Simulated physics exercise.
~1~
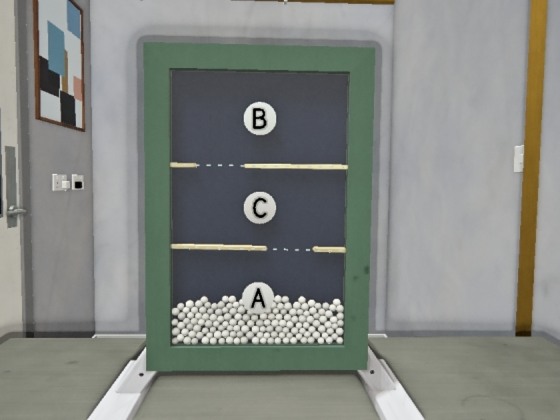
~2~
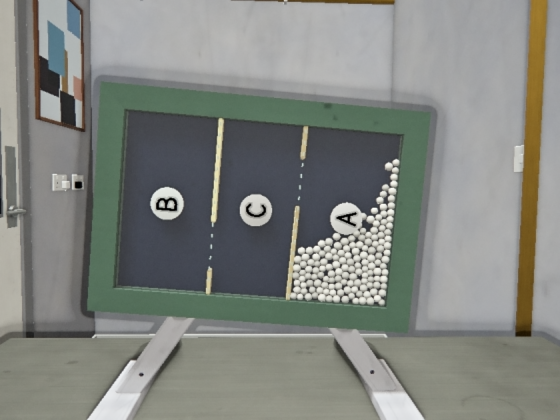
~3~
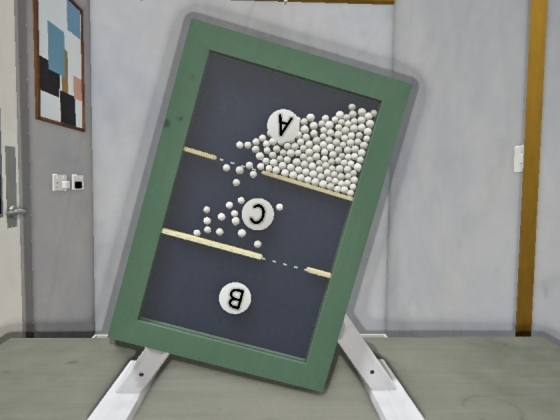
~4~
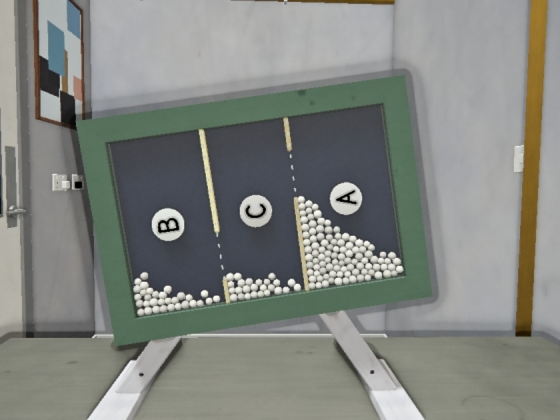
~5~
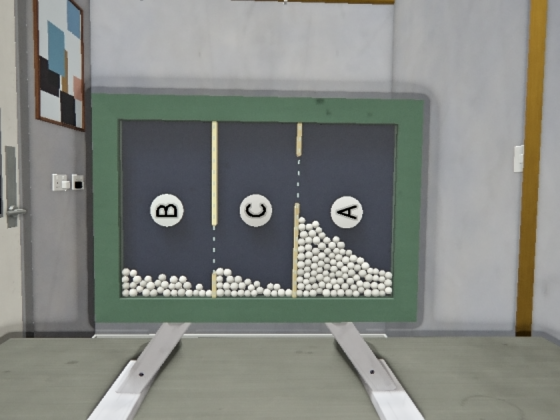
Green-framed case turning anticlockwise until nearly upside down, spilling white beads between chambers, then swinging back to rest on its side.
